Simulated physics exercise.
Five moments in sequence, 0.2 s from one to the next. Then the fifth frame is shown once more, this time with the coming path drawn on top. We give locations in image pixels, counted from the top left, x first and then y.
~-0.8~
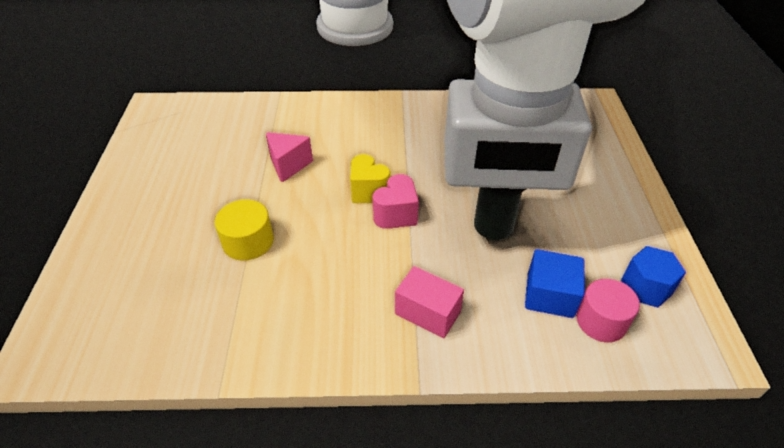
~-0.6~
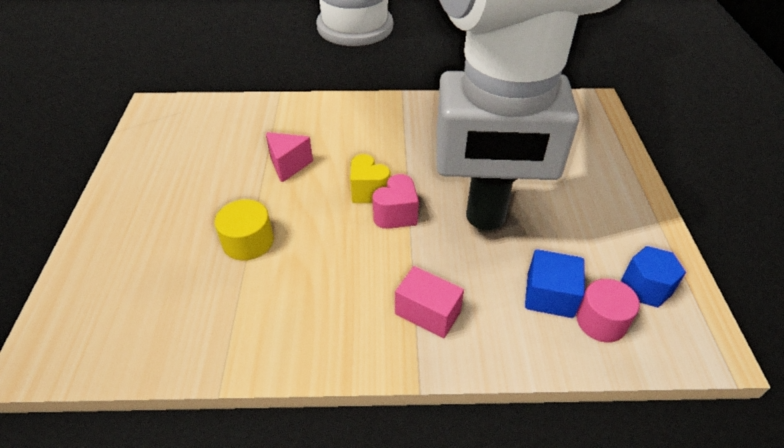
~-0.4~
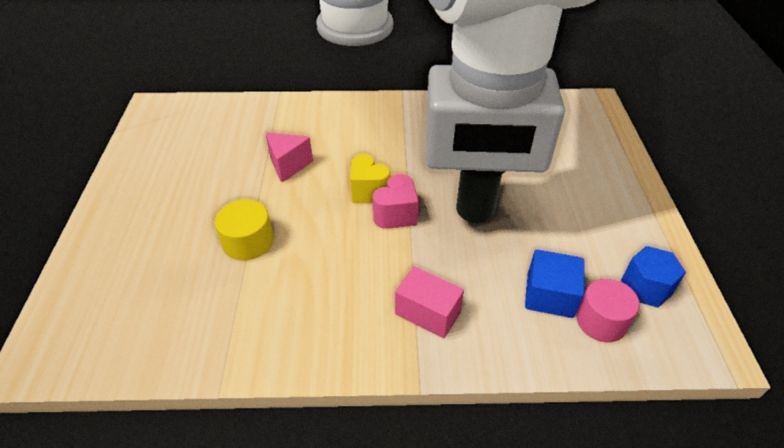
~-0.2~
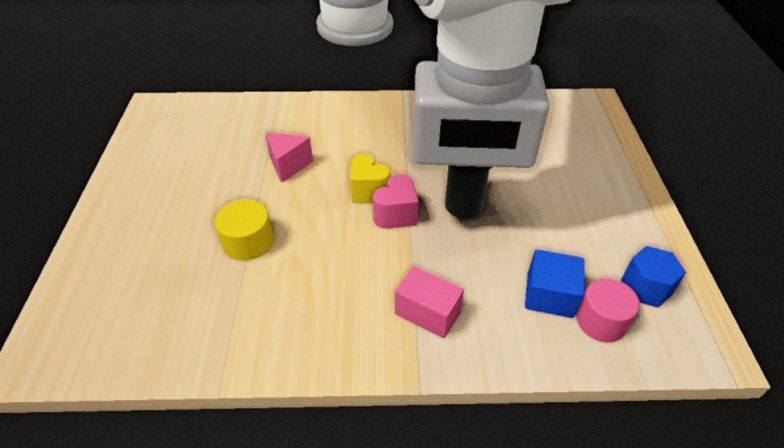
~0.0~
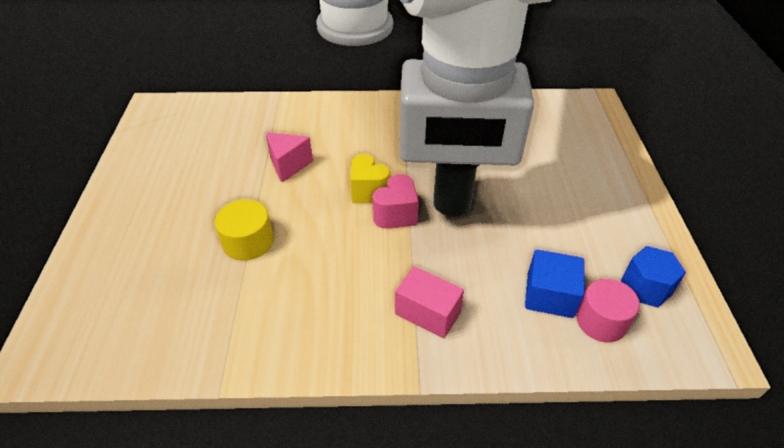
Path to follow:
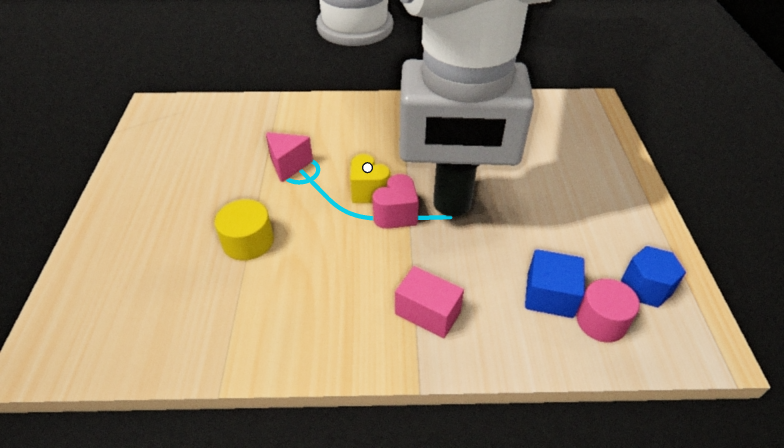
A gray and white robot arm moves slightly left over a board of still, colorful blocks.
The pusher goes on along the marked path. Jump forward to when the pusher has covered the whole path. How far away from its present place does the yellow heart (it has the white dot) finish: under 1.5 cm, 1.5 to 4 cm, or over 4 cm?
It falls in the over 4 cm band.
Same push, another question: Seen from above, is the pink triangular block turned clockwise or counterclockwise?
Short answer: Clockwise.
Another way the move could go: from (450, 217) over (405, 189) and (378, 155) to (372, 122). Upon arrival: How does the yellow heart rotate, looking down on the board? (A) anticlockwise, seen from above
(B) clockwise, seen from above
B: Clockwise, seen from above.
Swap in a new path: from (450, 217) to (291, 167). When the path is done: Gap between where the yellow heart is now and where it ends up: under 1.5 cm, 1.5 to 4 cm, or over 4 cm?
Answer: More than 4 cm.
The line goes from (450, 217) over (388, 219) and (333, 203) to (301, 171); the dot is on the yellow heart.
On the path given first. One third of the way, pusher at (387, 205); yellow heart at (347, 158), turned 15° clockwise; pink heart at (352, 182), turned 50° clockwise.
Two thirds of the way, pusher at (331, 189); yellow heart at (328, 143), turned 95° clockwise; pink heart at (297, 166), turned 55° clockwise.
At the end, pusher at (299, 157); yellow circle unmoved; pink triangular block at (254, 128), turned 30° clockwise; yellow heart at (323, 131), turned 165° clockwise; pink heart at (261, 148).
